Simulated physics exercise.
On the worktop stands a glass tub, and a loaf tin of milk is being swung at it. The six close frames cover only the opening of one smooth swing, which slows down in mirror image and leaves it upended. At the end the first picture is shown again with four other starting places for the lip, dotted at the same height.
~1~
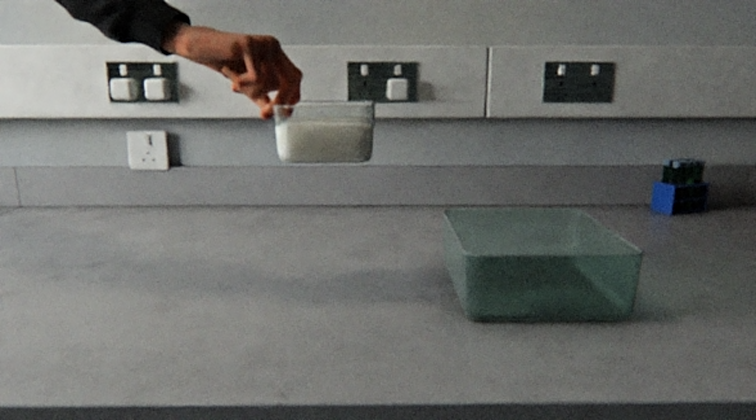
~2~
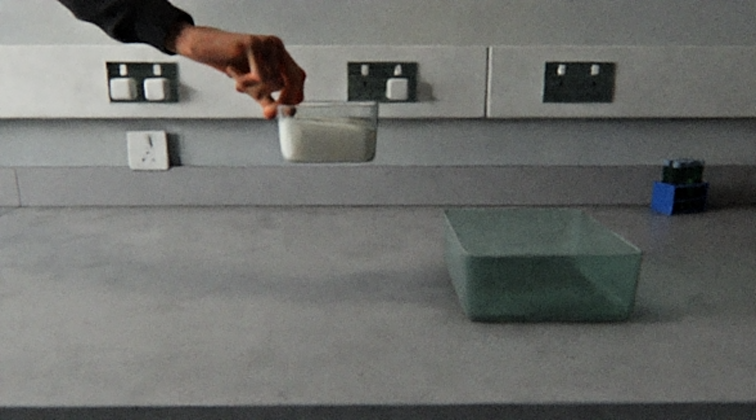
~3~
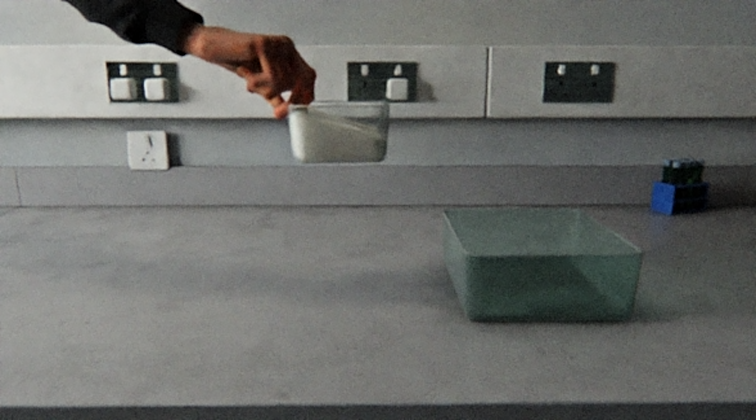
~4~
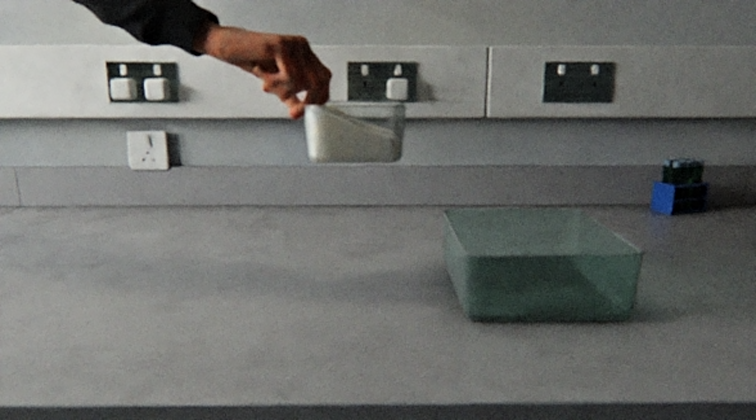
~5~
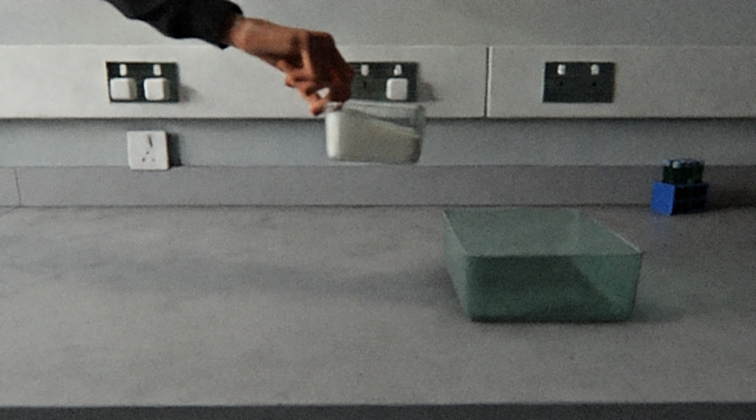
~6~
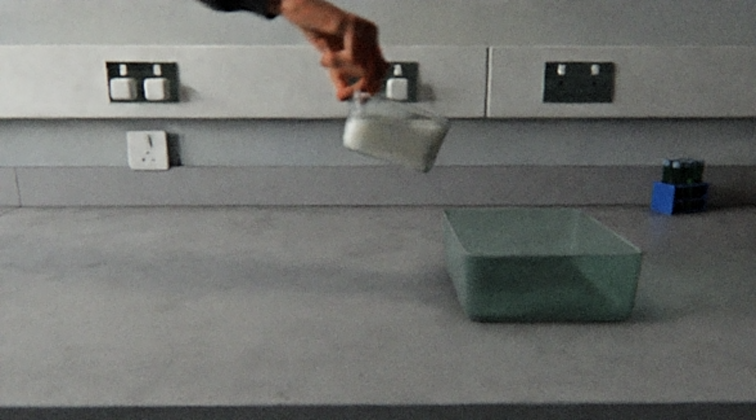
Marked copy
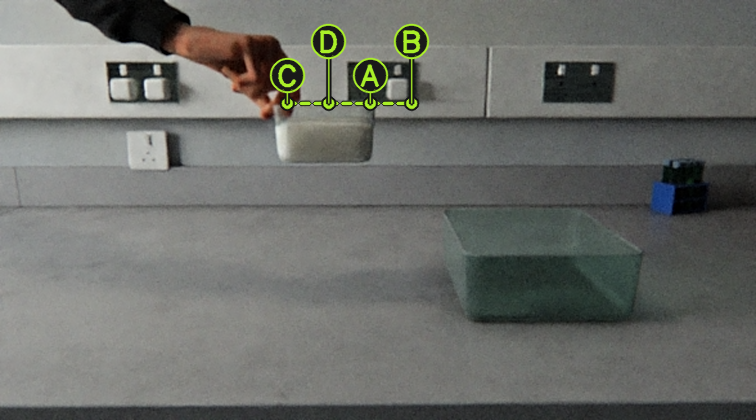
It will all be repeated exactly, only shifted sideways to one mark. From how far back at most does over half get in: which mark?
The limit is D.
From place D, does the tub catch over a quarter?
Yes, clearly.
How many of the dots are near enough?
Three of them.
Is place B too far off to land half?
No, not at all.
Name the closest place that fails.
Here it is place C.
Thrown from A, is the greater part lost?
No.
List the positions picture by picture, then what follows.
Upright, lip at (372, 103); tub from (463, 317) to (631, 317); nothing has left yet.
Upright, lip at (376, 103); nothing has left yet.
Upright, lip at (386, 103); nothing has left yet.
Upright, lip at (401, 103); nothing has left yet.
Tipped about 4°, lip at (421, 106); nothing has left yet.
Tipped about 18°, lip at (444, 119); nothing has left yet.
On the marked copy, A at (370, 103); B at (411, 103); C at (287, 103); D at (328, 103).
With A, about 83 % lands in the tub, 3 % falls short and 14 % goes beside or beyond.
With B, about 90 % lands in the tub, 4 % falls short and 6 % goes beside or beyond.
With C, about 24 % lands in the tub, 73 % falls short and 3 % goes beside or beyond.
With D, about 66 % lands in the tub, 24 % falls short and 10 % goes beside or beyond.
